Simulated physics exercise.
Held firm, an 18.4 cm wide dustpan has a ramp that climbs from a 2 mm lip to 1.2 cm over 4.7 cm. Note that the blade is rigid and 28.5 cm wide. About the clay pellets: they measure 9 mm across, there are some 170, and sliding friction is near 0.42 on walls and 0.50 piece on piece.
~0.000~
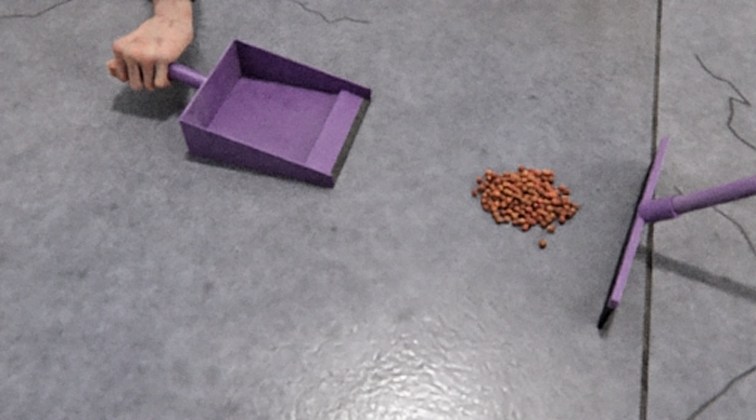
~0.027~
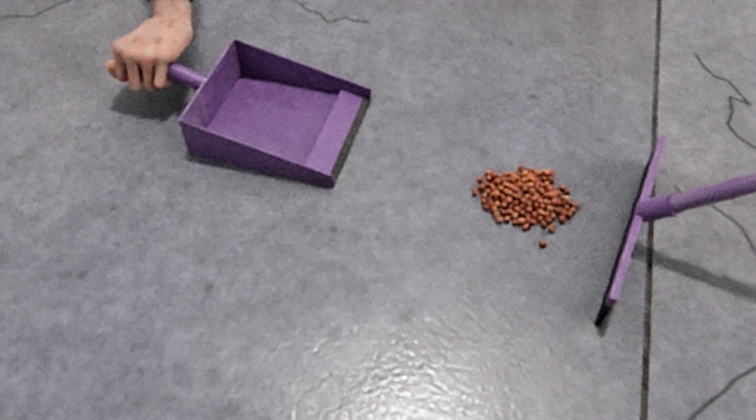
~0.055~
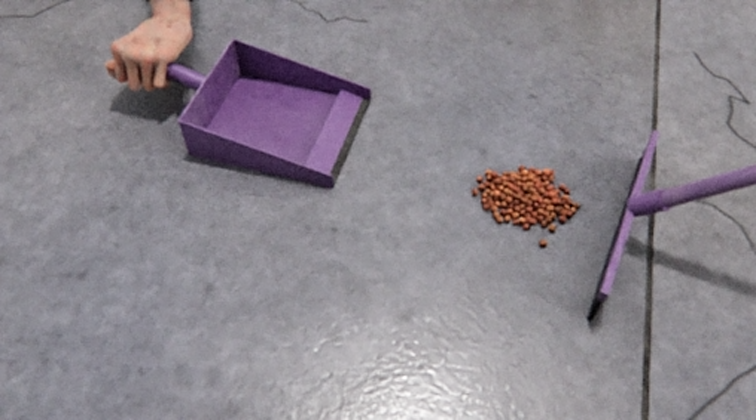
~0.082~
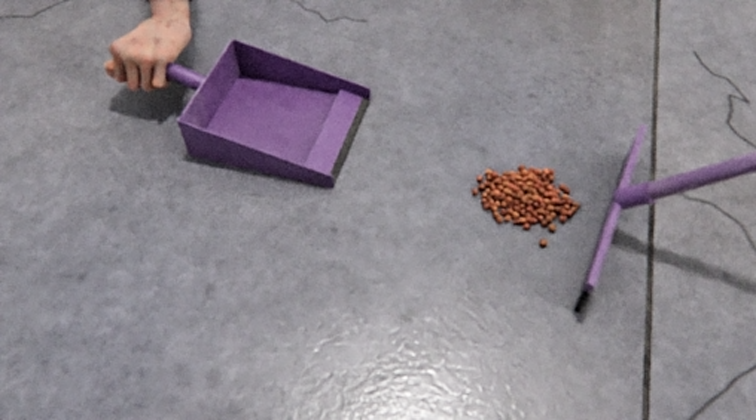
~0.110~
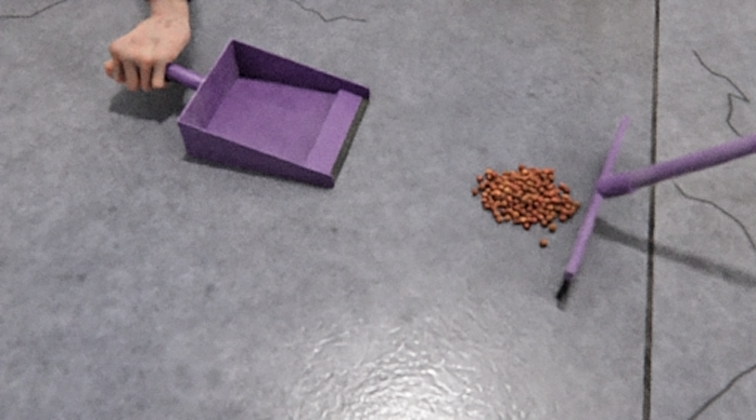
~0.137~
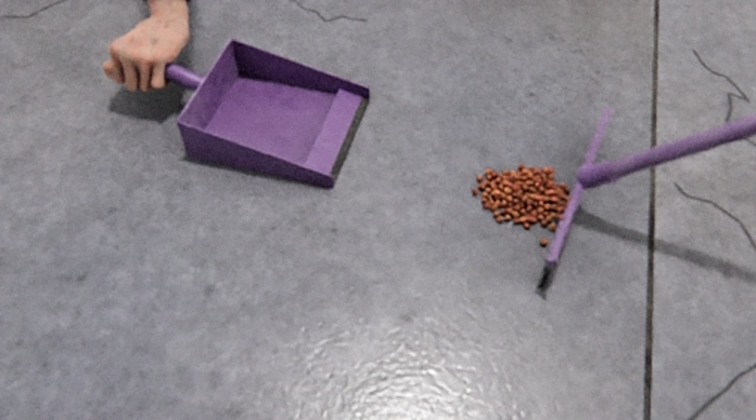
A purple blade on a long handle starts at the right of a cracked grey concrete floor, seen from above at an angle. A bare hand grips a purple dustpan at the upper left, and a small heap of reddish-brown pellets lies between pan and blade. The blade slides leftward and slightly away, slowly then faster, and pushes into the heap's right edge, while hand, pan and camera stay still.
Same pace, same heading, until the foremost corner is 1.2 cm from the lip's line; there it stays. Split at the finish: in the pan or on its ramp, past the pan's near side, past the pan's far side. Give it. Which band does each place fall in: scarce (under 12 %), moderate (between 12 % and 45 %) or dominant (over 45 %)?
Outcome: Pan: A modest portion lands there. Near side: A scattering lands there. Far side: A modest portion lands there.
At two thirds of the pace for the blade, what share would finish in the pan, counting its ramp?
About 25 per cent.
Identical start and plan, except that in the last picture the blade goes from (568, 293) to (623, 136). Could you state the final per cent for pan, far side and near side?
Pan 10, far 5, near 15.
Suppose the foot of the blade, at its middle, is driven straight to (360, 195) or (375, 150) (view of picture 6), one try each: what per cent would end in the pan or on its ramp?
The two tries give about 30 and 40 percent.
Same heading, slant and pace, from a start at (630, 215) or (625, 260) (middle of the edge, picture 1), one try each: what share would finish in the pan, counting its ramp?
Some 35 and 30 per cent.
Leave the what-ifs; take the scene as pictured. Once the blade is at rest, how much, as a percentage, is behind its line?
Around 0 per cent.
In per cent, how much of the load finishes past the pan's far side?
Around 25 in a hundred finish there.
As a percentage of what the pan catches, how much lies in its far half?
Roughly 80 in a hundred.
Then, at 0.30 s, middle of the blade 18 cm from the lip; 0 % over the lip, far side 0 %, near side 10 %.
After 0.41 s, middle of the blade 8 cm from the lip; 0 % over the lip, far side 15 %, near side 5 %.
After 0.65 s, middle of the blade 4 cm from the lip; 40 % over the lip, far side 25 %, near side 5 %.
At rest (1.2 s), pan 35 %, near side 5 %, far side 25 %, in front of the lip or behind the blade 35 %.
